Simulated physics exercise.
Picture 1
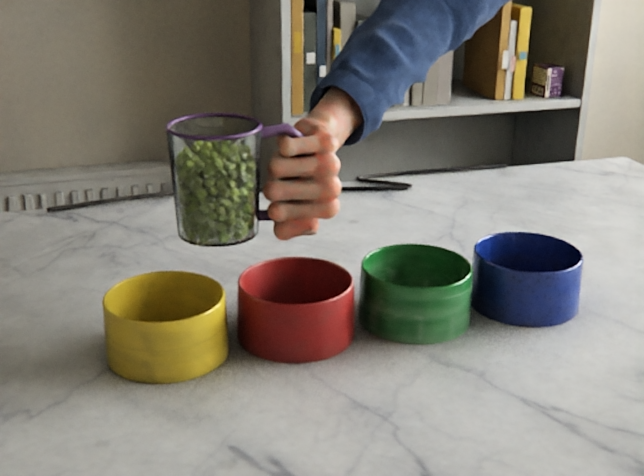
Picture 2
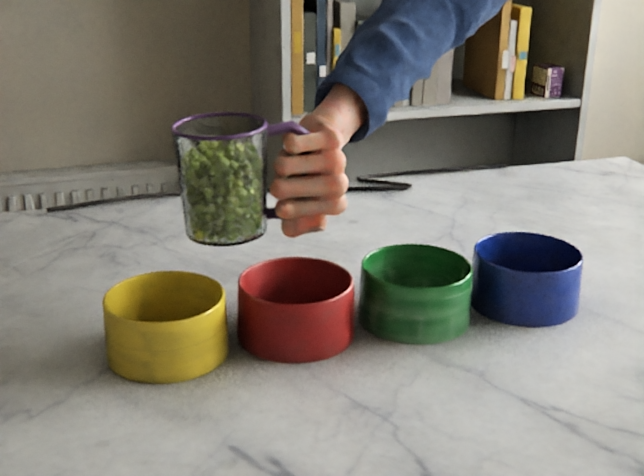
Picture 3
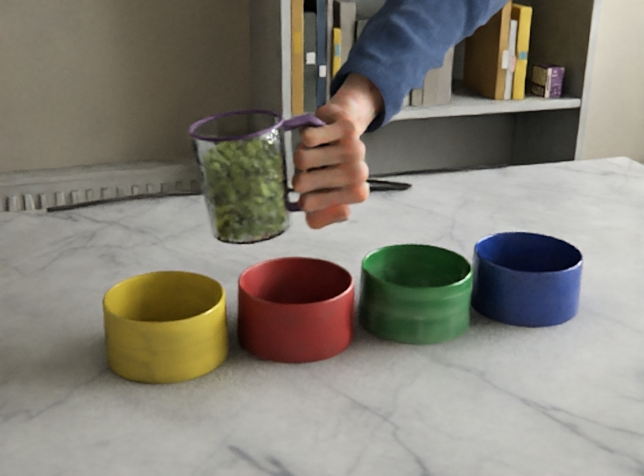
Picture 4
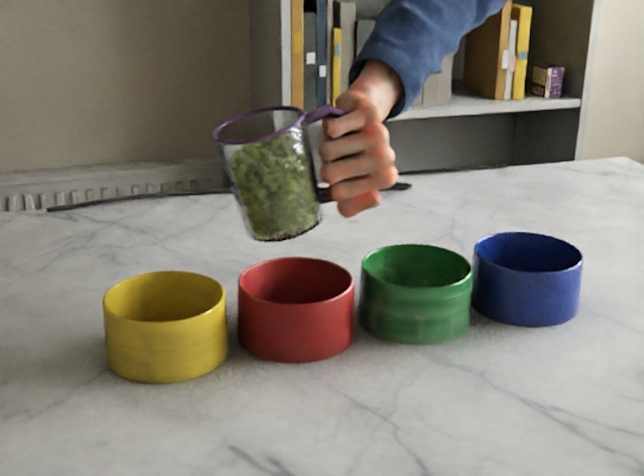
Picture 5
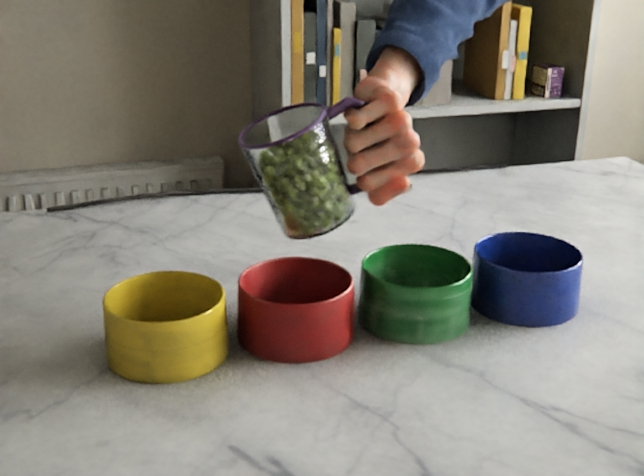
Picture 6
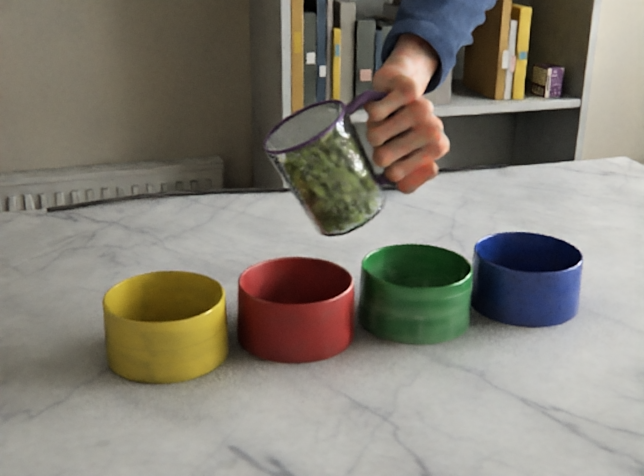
To begin with, a hand holds a clear cup of green pieces upright above a marble table, behind a row of yellow, red, green and blue dishes. The hand carries the cup to the right, tilting it gradually to the left, until it leans noticeably above the red and green dishes, the pieces still inside.
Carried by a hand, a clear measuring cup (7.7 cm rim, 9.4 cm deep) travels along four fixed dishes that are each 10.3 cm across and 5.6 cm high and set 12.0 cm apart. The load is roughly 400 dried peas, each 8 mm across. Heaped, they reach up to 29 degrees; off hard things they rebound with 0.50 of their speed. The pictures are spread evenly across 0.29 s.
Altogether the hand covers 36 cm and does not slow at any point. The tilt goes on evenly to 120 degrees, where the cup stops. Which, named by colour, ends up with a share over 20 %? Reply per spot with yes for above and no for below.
Red: No, below. Blue: Yes, above. Green: No, below. Yellow: No, below. Counter: No, below.
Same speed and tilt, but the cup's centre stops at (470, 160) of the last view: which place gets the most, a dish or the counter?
The largest share goes to green.
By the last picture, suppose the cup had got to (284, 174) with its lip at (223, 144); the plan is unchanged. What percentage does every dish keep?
The red dish keeps 0, the blue one 90, the green one 0 and the yellow one 0.
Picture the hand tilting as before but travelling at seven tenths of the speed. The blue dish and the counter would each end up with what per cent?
Blue: 60; counter: 20.
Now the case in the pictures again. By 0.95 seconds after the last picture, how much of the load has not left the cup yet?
I'd say close to 25 per cent.
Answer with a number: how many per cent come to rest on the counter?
Estimate: Near 0 per cent.
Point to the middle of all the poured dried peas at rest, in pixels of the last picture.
Close to pixel (517, 282).
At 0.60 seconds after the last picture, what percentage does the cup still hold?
95 per cent.
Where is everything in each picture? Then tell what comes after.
In the first picture, cup at (216, 180), tilt 0 degrees, lip at (168, 129), moved 0.0 cm; middle of the pieces at (218, 193); yellow dish at (165, 296); red dish at (296, 280); green dish at (417, 265); blue dish at (528, 252).
In the second picture, cup at (223, 179), tilt 2 degrees, lip at (173, 130), moved 0.6 cm; middle of the pieces at (225, 192).
In the third picture, cup at (244, 177), tilt 7 degrees, lip at (191, 133), moved 2.4 cm; middle of the pieces at (247, 190).
In the fourth picture, cup at (272, 175), tilt 14 degrees, lip at (215, 138), moved 4.9 cm; middle of the pieces at (276, 187).
In the fifth picture, cup at (301, 173), tilt 21 degrees, lip at (241, 144), moved 7.4 cm; middle of the pieces at (306, 183).
In the sixth picture, cup at (328, 170), tilt 28 degrees, lip at (266, 150), moved 9.9 cm; middle of the pieces at (334, 180); yellow dish at (165, 296); red dish at (296, 280); green dish at (417, 265); blue dish at (528, 252).
Then, 0.36 s after the last picture, tilt 73 degrees; cup holds 100 %.
Then, 0.60 s after the last picture, tilt 103 degrees; cup holds 95 %, blue 5 %.
Then, 0.95 s after the last picture, tilt 120 degrees; cup holds 25 %, blue 70 %.
In the end, red 0 %, blue 100 %, green 0 %, yellow 0 %, counter 0 %.
